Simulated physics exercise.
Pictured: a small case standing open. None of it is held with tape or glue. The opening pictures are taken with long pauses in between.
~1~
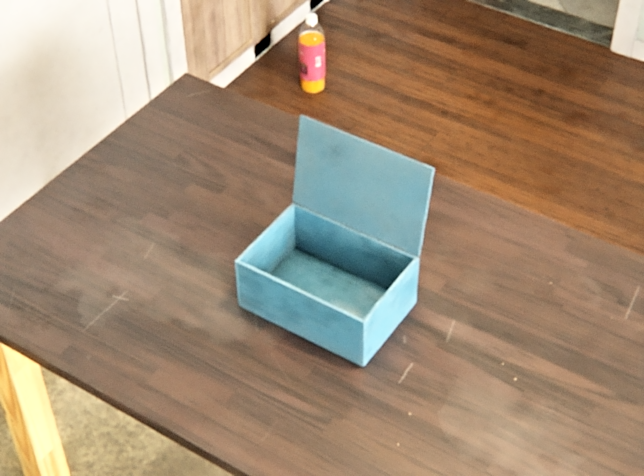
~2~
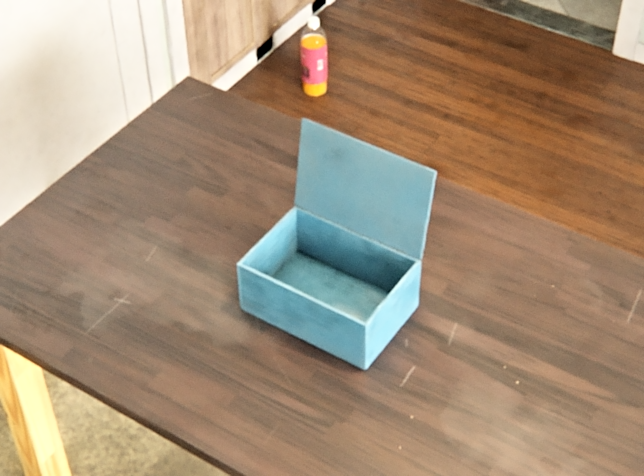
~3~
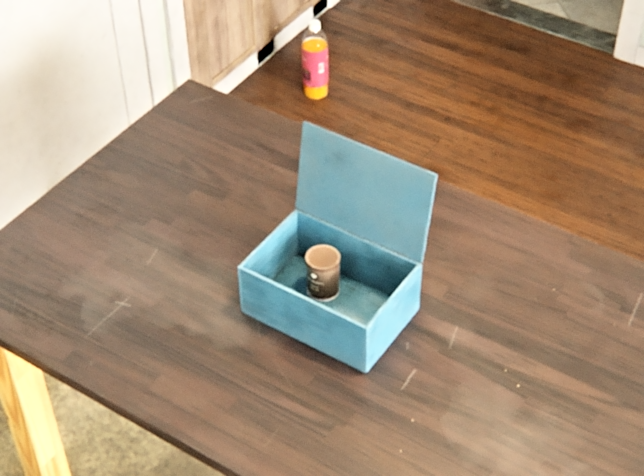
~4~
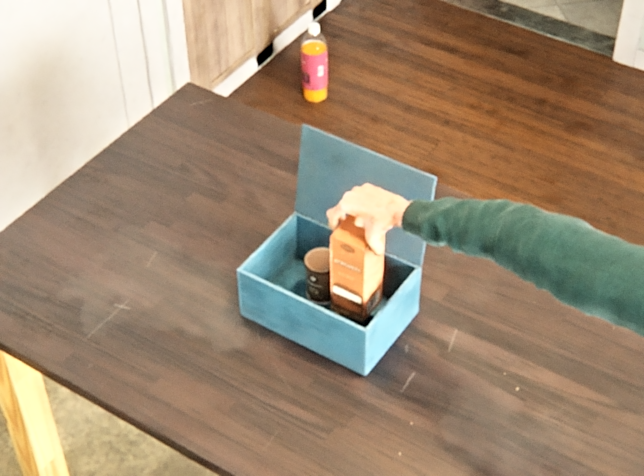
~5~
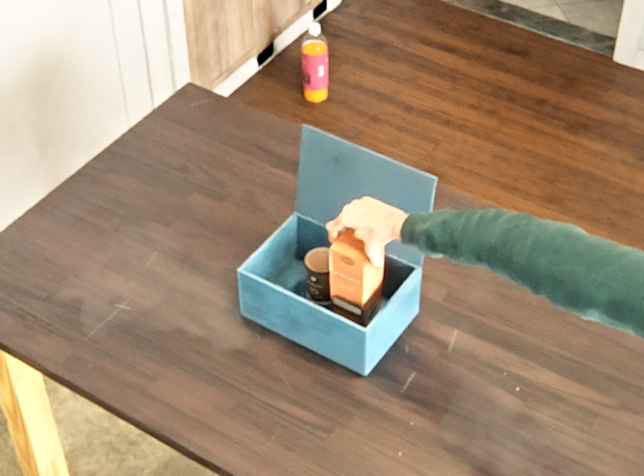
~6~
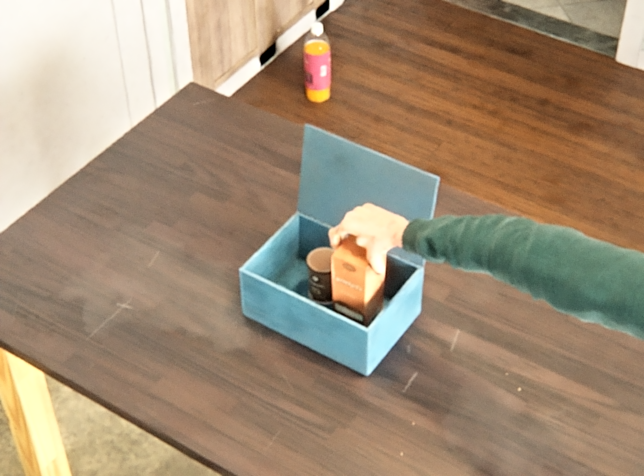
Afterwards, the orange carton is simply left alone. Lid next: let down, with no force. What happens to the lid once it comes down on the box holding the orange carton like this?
It stays raised.
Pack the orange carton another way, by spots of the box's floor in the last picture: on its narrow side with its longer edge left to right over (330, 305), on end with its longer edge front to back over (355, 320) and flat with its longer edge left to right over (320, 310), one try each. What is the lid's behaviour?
First try: It comes fully down; second try: It gets propped open; third try: It comes fully down.
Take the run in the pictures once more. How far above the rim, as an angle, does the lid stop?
Some 55 degrees above the rim, more or less.
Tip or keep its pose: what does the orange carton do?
Result: The orange carton remains as it was set.
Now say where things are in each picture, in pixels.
In the first frame, the last thing is not in view yet.
In the second frame, the last thing is not in view yet.
In the third frame, the last thing is not in view yet; brown tin (323, 273).
The fourth frame shows coming down; orange carton (357, 269); brown tin (322, 276).
The fifth frame shows coming down; orange carton (356, 280); brown tin (323, 276).
The sixth frame shows in place under the hand; orange carton (358, 286); brown tin (325, 276).
Then, 1.10 s on from there, lid starting down.
Then, 1.40 s on from there, lid 76° above the rim.
Then, 1.60 s on from there, lid 58° above the rim.
In the end, lid 55° above the rim; both unmoved. At the end, from the last picture's camera, orange carton near (358, 286).
